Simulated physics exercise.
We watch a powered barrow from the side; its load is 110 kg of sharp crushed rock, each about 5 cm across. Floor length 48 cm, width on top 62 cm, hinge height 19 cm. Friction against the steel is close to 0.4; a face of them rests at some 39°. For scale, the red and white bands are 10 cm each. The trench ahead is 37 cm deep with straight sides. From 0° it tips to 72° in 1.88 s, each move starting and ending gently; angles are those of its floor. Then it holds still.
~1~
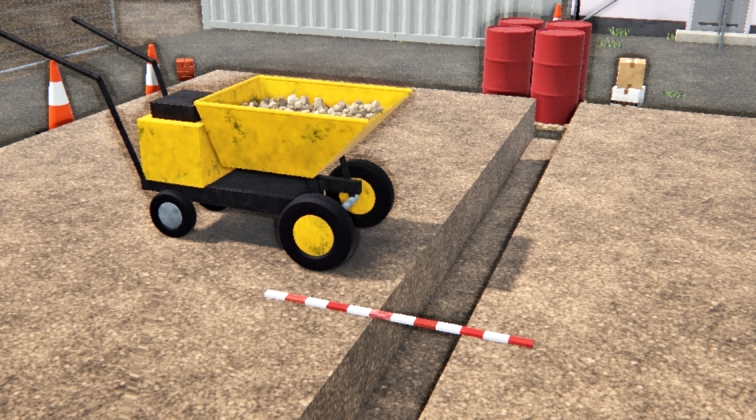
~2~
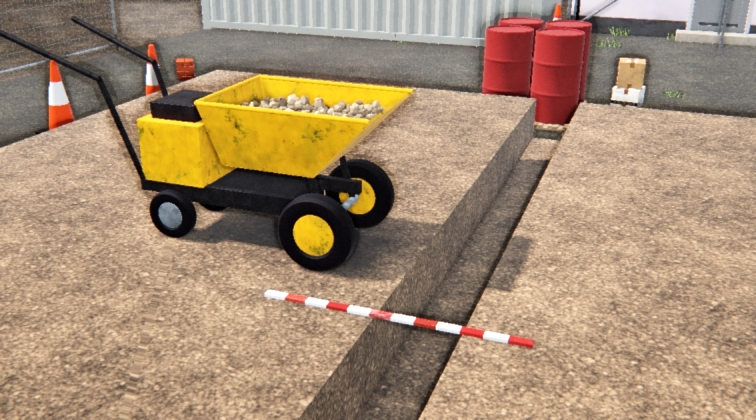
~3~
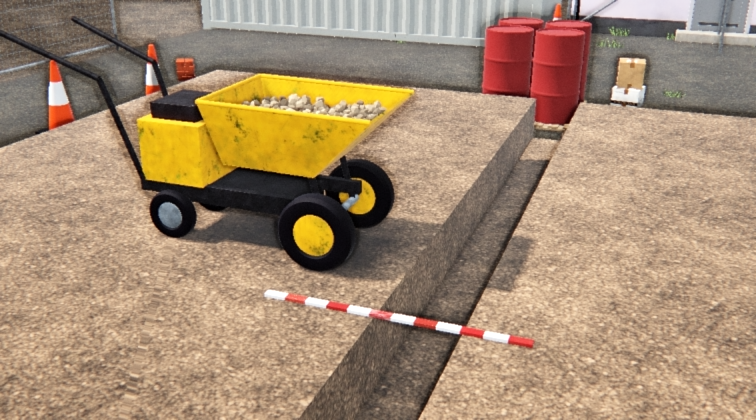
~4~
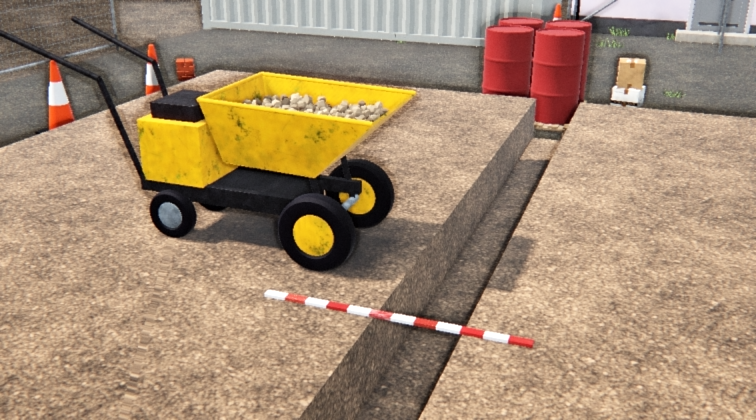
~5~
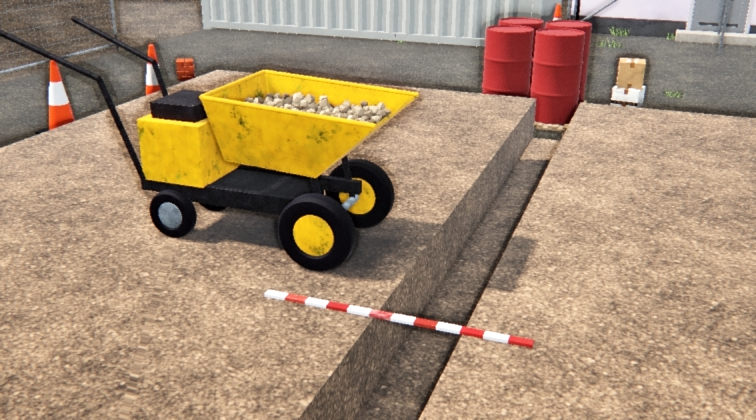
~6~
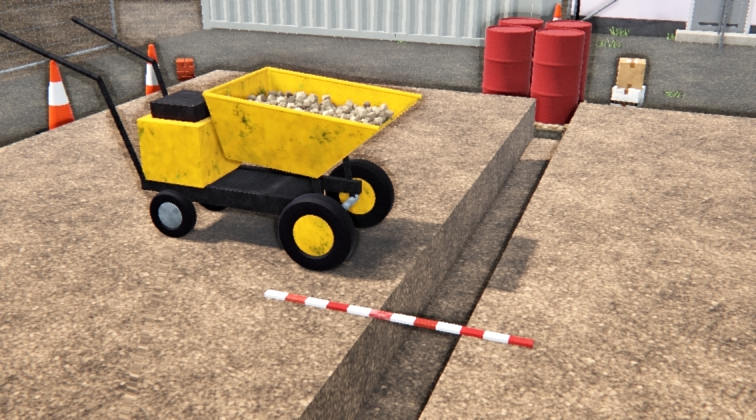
On a gravelly yard with red drums and orange cones behind, a yellow powered barrow loaded with pale crushed rock stands left of a straight trench, a red and white striped pole lying across it. The tray starts level, then tilts slightly forward to the right, while the wheels stay still.
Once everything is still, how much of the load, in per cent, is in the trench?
Roughly 79 per cent ends in the trench.
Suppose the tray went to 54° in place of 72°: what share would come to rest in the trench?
It would be near 10 per cent.
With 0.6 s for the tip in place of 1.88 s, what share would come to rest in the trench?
It would be near 50 per cent.
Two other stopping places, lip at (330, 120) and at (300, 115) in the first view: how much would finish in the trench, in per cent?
First some 100, then 80 per cent.
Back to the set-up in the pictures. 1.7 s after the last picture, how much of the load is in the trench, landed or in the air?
About 30 per cent by then.
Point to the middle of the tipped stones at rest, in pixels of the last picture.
Their middle is at about (470, 318).
Then, 1.1 s after the last picture the floor is at 61°, 100 % in the tray; the foremost stones are at (455, 214).
Then, 1.7 s after the last picture the floor is at 72°, 58 % in the tray, 31 % in the trench, 10 % past the trench; the foremost stones are at (535, 275).
Then, 2.0 s after the last picture the floor is at 72°, 23 % in the tray, 56 % in the trench, 21 % past the trench; the foremost stones are at (587, 275).
Then, 4.0 s after the last picture the floor is at 72°, 0 % in the tray, 79 % in the trench, 21 % past the trench; the foremost stones are at (594, 277).
